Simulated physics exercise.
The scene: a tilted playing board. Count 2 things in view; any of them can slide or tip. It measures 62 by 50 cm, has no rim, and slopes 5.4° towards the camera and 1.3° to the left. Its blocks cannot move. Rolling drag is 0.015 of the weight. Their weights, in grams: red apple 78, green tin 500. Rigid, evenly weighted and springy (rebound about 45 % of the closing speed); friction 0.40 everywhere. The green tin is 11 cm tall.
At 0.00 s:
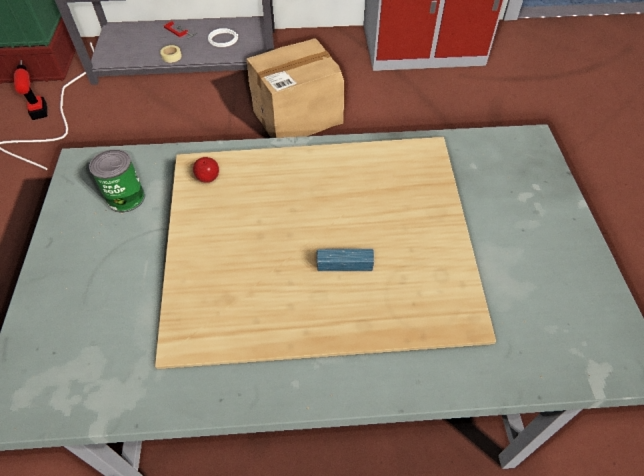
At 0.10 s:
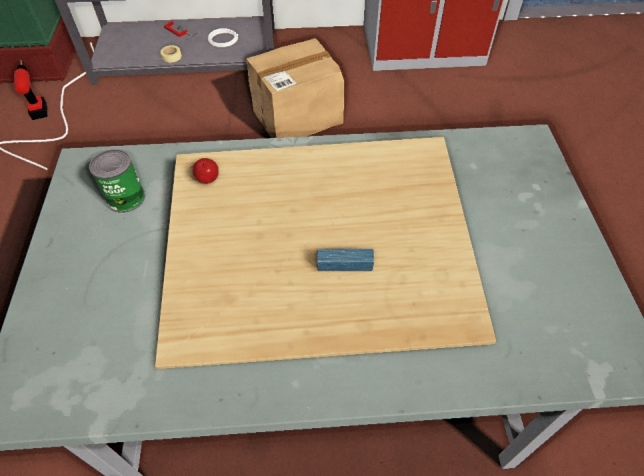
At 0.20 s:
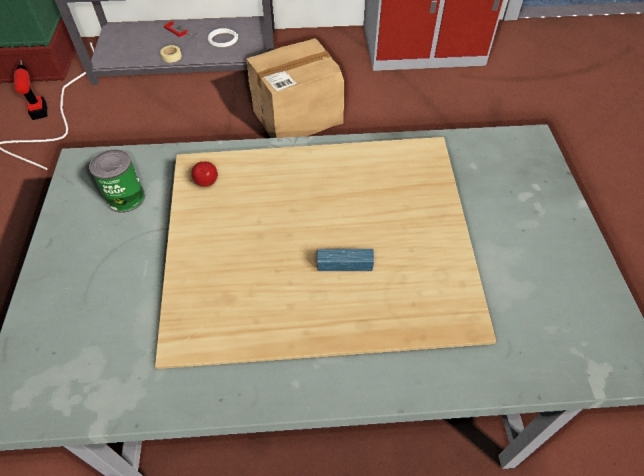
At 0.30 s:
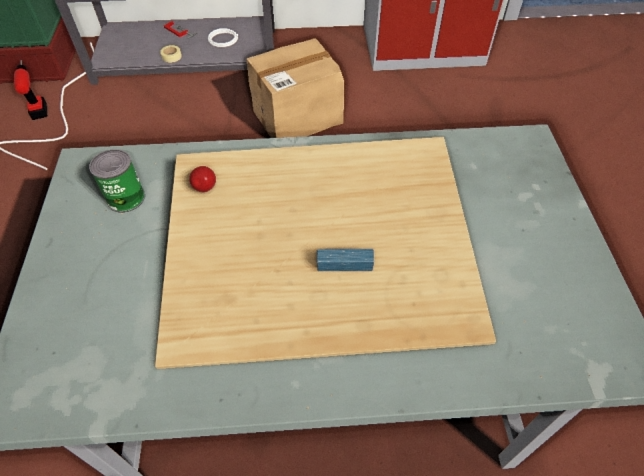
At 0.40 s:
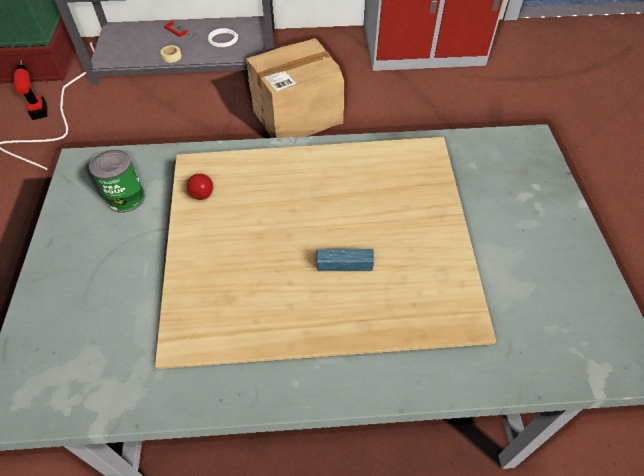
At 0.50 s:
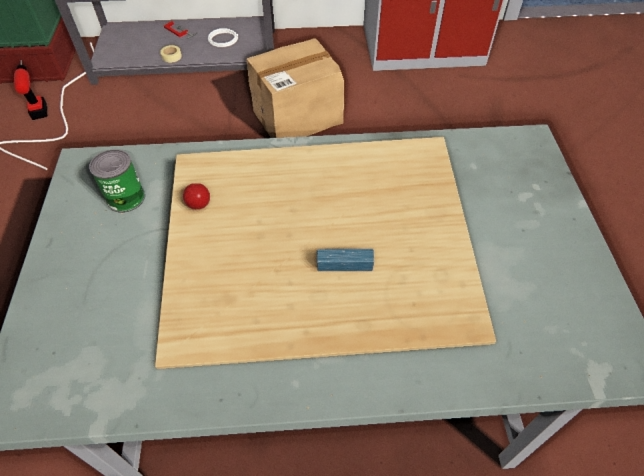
Red apple rolling slowly towards the camera and slightly left across a wooden board, near a still green tin and blue block.
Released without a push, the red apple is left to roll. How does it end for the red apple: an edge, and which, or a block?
The way out: Left edge.
After 1.00 s, 14 cm of board to the near edge; red apple near (163, 288).
After 1.40 s, it has gone over the left edge; red apple near (94, 426).
By the end (1.6 s), it has gone over the left edge; green tin in place, give or take 8 cm.
